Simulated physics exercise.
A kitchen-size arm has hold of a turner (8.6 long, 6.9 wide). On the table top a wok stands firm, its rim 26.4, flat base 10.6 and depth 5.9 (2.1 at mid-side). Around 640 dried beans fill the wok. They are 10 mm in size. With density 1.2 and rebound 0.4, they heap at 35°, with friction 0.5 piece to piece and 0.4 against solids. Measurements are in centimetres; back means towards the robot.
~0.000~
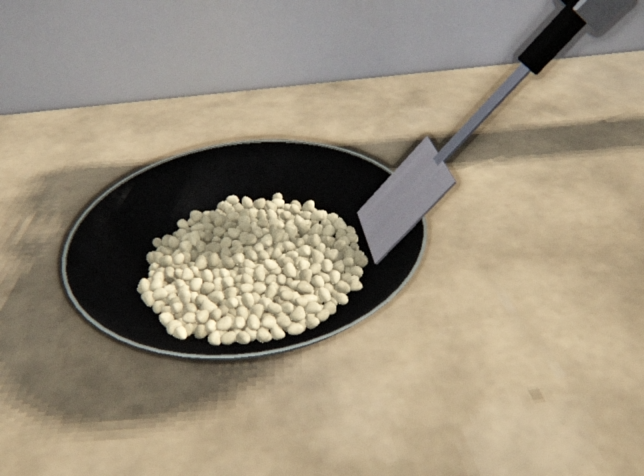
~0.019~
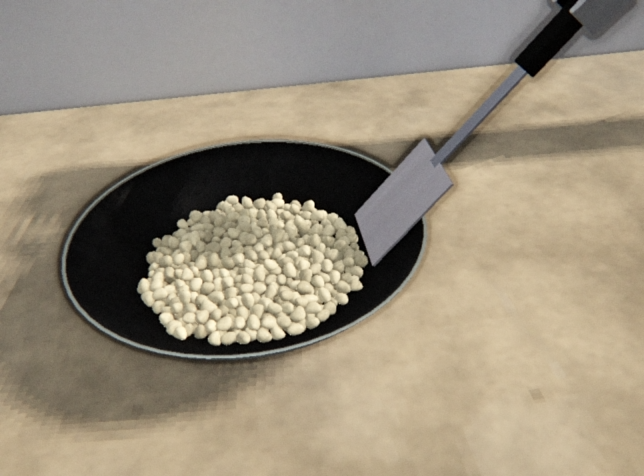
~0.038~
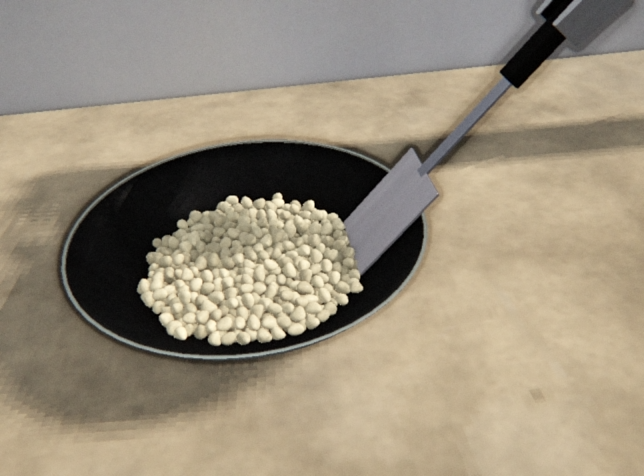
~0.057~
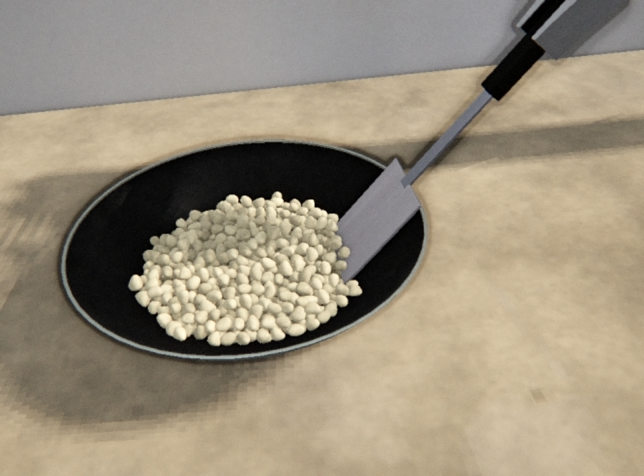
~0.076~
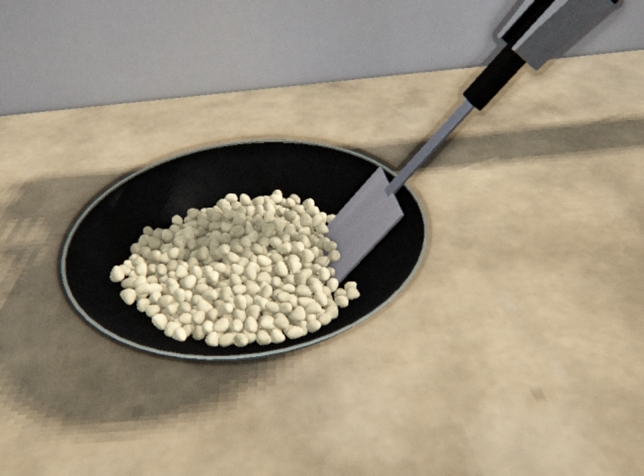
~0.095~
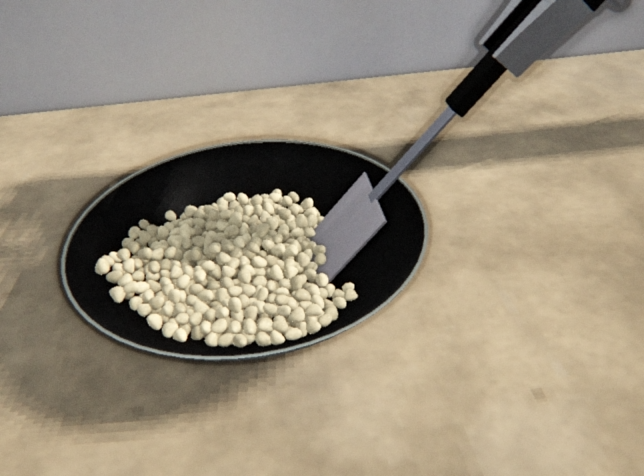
A sandy-beige tabletop in front of a plain grey wall is seen from above at an angle by a still camera. A black wok with a pale rim sits left of centre, holding a heap of cream-coloured beans, while a grey turner with a black-banded handle slants in from the upper right. After barely shifting at first, the turner slides leftward into the heap, pushing beans towards the wok's left side.
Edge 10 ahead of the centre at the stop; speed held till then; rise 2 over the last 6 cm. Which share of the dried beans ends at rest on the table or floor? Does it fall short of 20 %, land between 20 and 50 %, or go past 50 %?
It lands between 20 and 50 %.
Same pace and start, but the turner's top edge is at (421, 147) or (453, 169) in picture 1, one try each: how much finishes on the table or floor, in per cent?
First try around 40 percent, second around 40 percent.
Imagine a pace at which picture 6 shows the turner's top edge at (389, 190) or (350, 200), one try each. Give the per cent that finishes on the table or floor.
That comes to about 30 and about 45 percent, in that order.
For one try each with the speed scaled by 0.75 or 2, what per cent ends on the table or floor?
Near 30 and near 45 percent respectively.
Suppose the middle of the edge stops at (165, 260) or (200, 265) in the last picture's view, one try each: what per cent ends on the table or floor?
Respectively about 10 and 0 percent end on the table or floor.
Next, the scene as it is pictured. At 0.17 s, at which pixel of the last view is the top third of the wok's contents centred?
I'd point to about (157, 259).
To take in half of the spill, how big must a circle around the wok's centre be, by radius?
About 24 cm out from the centre.
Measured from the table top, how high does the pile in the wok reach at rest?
It reaches around 5.0 cm.
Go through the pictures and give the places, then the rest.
In the first frame, turner top edge at (441, 158), sloping 49°; upper third of the load around (252, 255), from x 145 to 360, top at y 200; 643 in the wok.
In the second frame, turner top edge at (438, 160), sloping 49°; upper third of the load around (252, 255), from x 145 to 360, top at y 200.
In the third frame, turner top edge at (425, 170), sloping 49°; upper third of the load around (251, 255), from x 145 to 355, top at y 200.
In the fourth frame, turner top edge at (408, 181), sloping 49°; upper third of the load around (245, 255), from x 135 to 355, top at y 200.
In the fifth frame, turner top edge at (391, 189), sloping 49°; upper third of the load around (236, 256), from x 120 to 350, top at y 195.
In the sixth frame, turner top edge at (375, 195), sloping 49°; upper third of the load around (223, 255), from x 105 to 350, top at y 195; 643 in the wok.
By 0.17 s, sloping 49°, highest piece 6 above the table; 643 in the wok.
By 0.25 s, sloping 49°, highest piece 8 above the table; 634 in the wok, 9 on the blade or in flight.
By 0.49 s, sloping 49°, highest piece 6 above the table; 397 in the wok, 229 on the table or floor, 17 on the blade or in flight.
By 1.54 s, sloping 49°, highest piece 5 above the table; 397 in the wok, 246 on the table or floor.
Final count, 397 in the wok, 246 on the table or floor. That is 38 % on the table or floor.
